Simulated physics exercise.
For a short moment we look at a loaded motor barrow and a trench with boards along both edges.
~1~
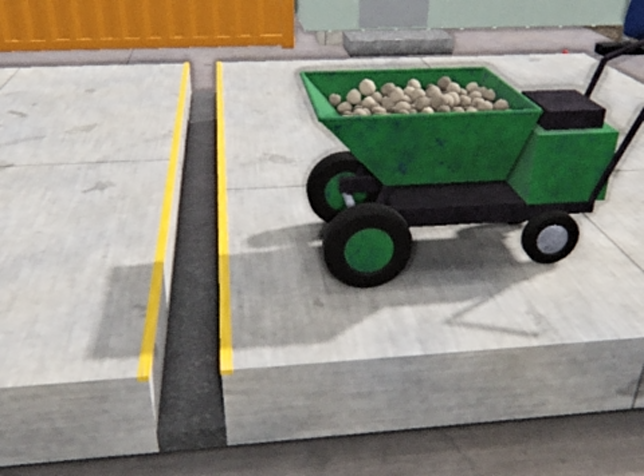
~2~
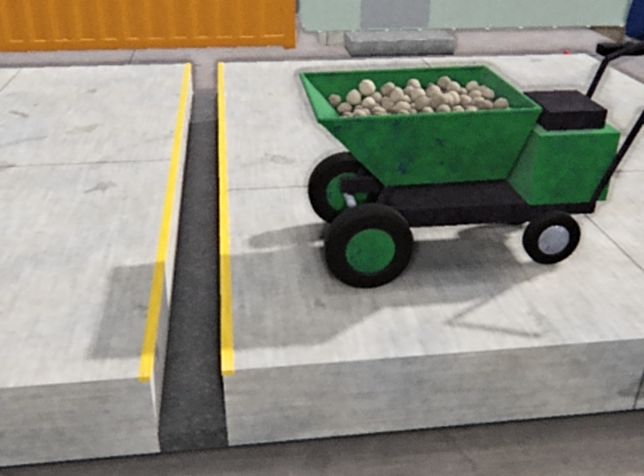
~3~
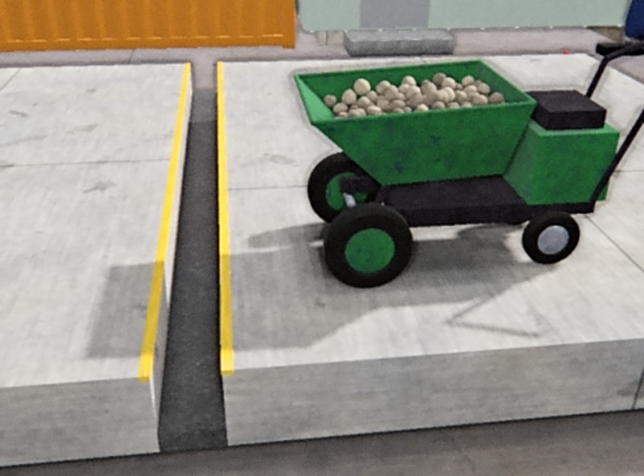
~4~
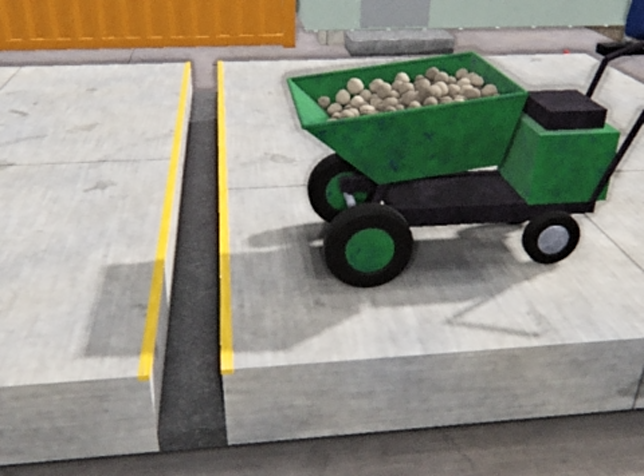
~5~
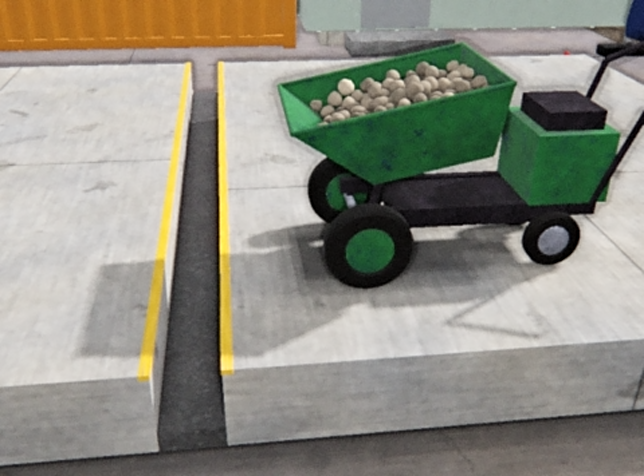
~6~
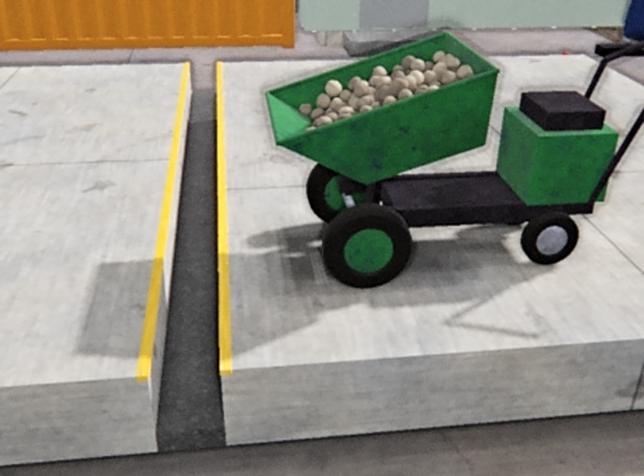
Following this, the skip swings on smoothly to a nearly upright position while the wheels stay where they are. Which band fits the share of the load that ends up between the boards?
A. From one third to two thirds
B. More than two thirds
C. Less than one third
The answer is B.
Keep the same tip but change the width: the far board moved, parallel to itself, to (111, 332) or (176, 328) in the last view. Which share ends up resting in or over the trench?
In turn 100 and 50 in a hundred.
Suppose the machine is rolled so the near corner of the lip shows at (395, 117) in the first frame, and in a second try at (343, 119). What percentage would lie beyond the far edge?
First spot: 0 %, second spot: 10 %.
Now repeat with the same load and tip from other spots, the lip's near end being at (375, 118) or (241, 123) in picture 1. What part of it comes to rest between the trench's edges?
Around 60 % the first time and around 0 % the second.
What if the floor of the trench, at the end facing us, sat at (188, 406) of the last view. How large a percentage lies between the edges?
The share comes to around 70 percent.
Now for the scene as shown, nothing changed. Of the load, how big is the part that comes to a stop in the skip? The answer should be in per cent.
I'd put it at about 5 per cent.
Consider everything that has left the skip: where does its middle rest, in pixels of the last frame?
Around (191, 289).
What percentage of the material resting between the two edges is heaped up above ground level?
I'd put it near 5 in a hundred.
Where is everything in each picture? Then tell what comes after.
The first frame shows lip of the skip (321, 120), level; top of the load (431, 106), river pebbles; first edge of the trench (226, 325); far edge (149, 330), the trench under half as wide as the skip, and about as deep as wide.
The second frame shows lip of the skip (320, 121), level; top of the load (442, 116).
The third frame shows lip of the skip (313, 123), tipped barely; top of the load (441, 99).
The fourth frame shows lip of the skip (304, 127), tipped a little; top of the load (446, 104).
The fifth frame shows lip of the skip (293, 135), tipped a little; top of the load (448, 95).
The sixth frame shows lip of the skip (278, 144), tipped clearly; top of the load (434, 87); first edge of the trench (225, 325); far edge (149, 330).
Just after the last frame, skip tipped steeply; every one in the skip.
A moment on, skip tipped right over; roughly half in the skip; just a few short of the trench; roughly a third in or heaped over the trench; just a few beyond it; just a few falling.
Further on, skip tipped right over; about a tenth in the skip; the larger part in or heaped over the trench; about a tenth beyond it.
When it is over, skip tipped right over; about a tenth in the skip; the larger part in or heaped over the trench; about a tenth beyond it.
